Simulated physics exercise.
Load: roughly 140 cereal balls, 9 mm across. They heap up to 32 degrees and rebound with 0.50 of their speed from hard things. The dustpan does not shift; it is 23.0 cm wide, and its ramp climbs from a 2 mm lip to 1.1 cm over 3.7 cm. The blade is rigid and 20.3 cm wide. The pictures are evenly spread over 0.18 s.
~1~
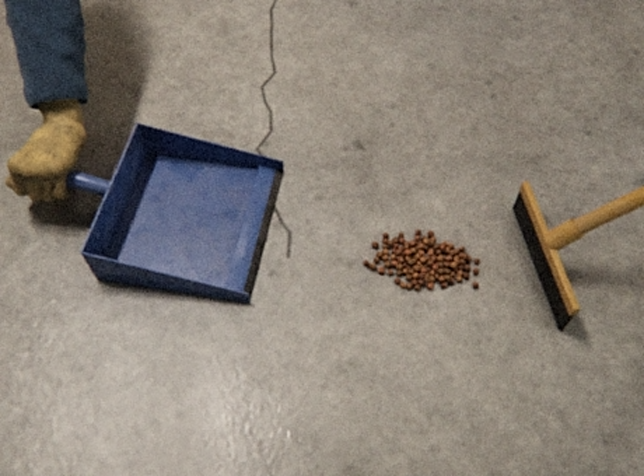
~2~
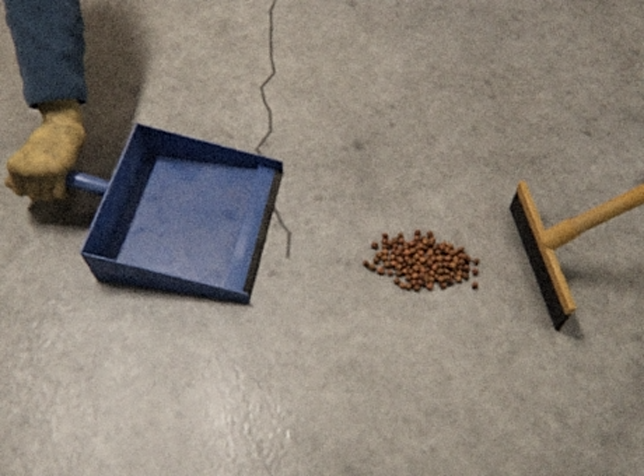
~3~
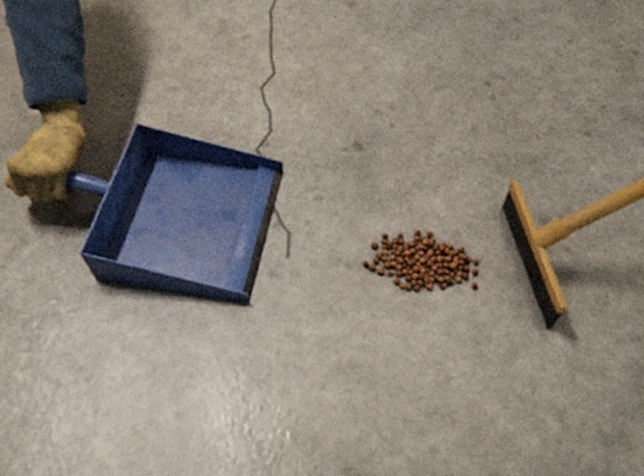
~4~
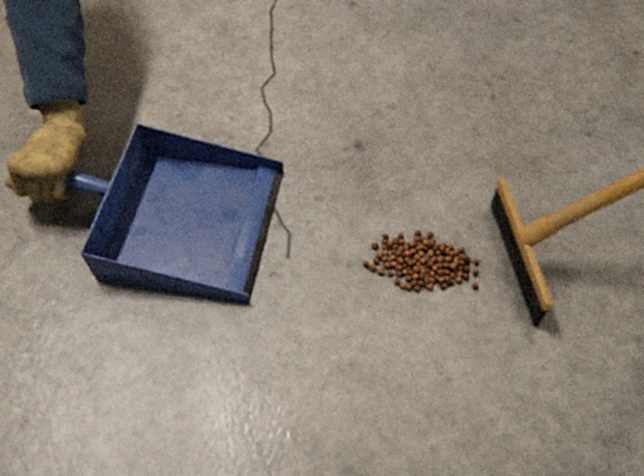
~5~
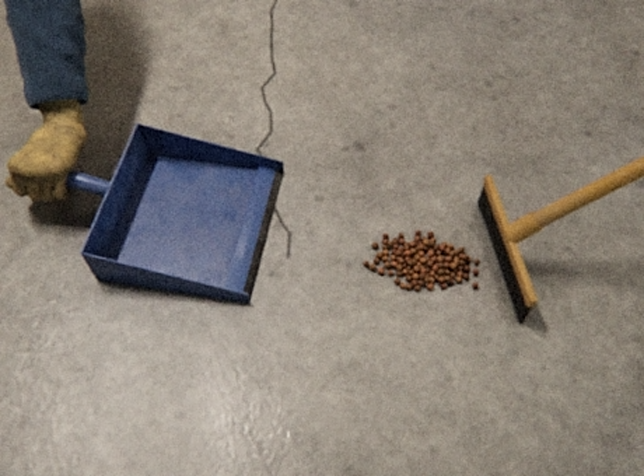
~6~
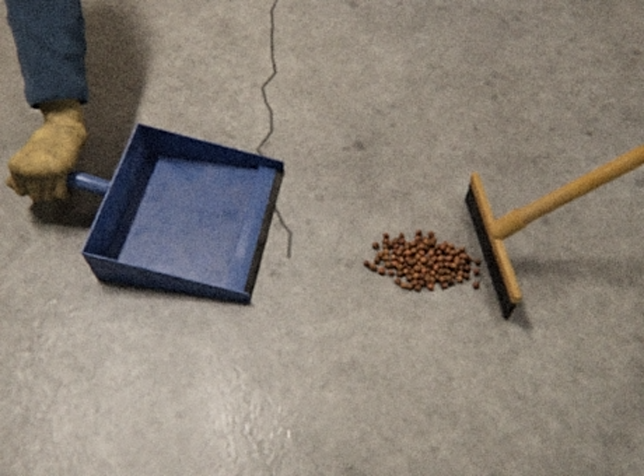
A wooden-handled broom with a dark edge starts at the right and slides slowly left across the gray concrete floor toward a small pile of reddish-brown balls. It draws up close beside the pile, which stays in place, while a gloved hand at the left holds a blue dustpan still.
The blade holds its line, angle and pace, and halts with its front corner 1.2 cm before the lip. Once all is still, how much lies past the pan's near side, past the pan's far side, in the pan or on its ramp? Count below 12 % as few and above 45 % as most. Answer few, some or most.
Near side few, far side few, pan few.
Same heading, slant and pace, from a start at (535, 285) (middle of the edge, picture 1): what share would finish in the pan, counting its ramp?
Some 5 per cent.
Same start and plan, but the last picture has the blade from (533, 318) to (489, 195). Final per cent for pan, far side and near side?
Pan 20, far 0, near 35.
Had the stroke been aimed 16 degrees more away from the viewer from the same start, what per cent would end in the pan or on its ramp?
It would be near 0 per cent.
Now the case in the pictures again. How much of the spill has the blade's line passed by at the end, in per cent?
About 20 per cent.
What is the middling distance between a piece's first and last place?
Some 20 cm.
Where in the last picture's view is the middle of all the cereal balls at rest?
Near (281, 254).
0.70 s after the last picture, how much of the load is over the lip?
About 5 per cent by then.
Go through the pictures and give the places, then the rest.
The first picture shows blade from (573, 311) to (524, 189), moved 0.0 cm, 0 of the pieces shifted so far; middle of the pieces at (428, 259); pan at (182, 220).
The second picture shows blade from (569, 310) to (521, 188), moved 0.4 cm, 0 of the pieces shifted so far; middle of the pieces at (427, 259).
The third picture shows blade from (561, 309) to (513, 187), moved 1.4 cm, 0 of the pieces shifted so far; middle of the pieces at (427, 259).
The fourth picture shows blade from (546, 306) to (501, 185), moved 3.3 cm, 0 of the pieces shifted so far; middle of the pieces at (427, 260).
The fifth picture shows blade from (531, 303) to (487, 183), moved 5.2 cm, 0 of the pieces shifted so far; middle of the pieces at (427, 259).
The sixth picture shows blade from (516, 299) to (474, 180), moved 7.2 cm, 0 of the pieces shifted so far; middle of the pieces at (428, 259); pan at (183, 220).
Then, 0.25 s after the last picture, middle of the blade 18 cm from the lip; 0 % over the lip, far side 0 %, near side 0 %.
Then, 0.41 s after the last picture, middle of the blade 9 cm from the lip; 0 % over the lip, far side 0 %, near side 0 %.
Then, 0.70 s after the last picture, middle of the blade 4 cm from the lip; 5 % over the lip, far side 0 %, near side 5 %.
In the end, near side 5 %, far side 0 %, pan 5 %, in front of the lip or behind the blade 95 %.
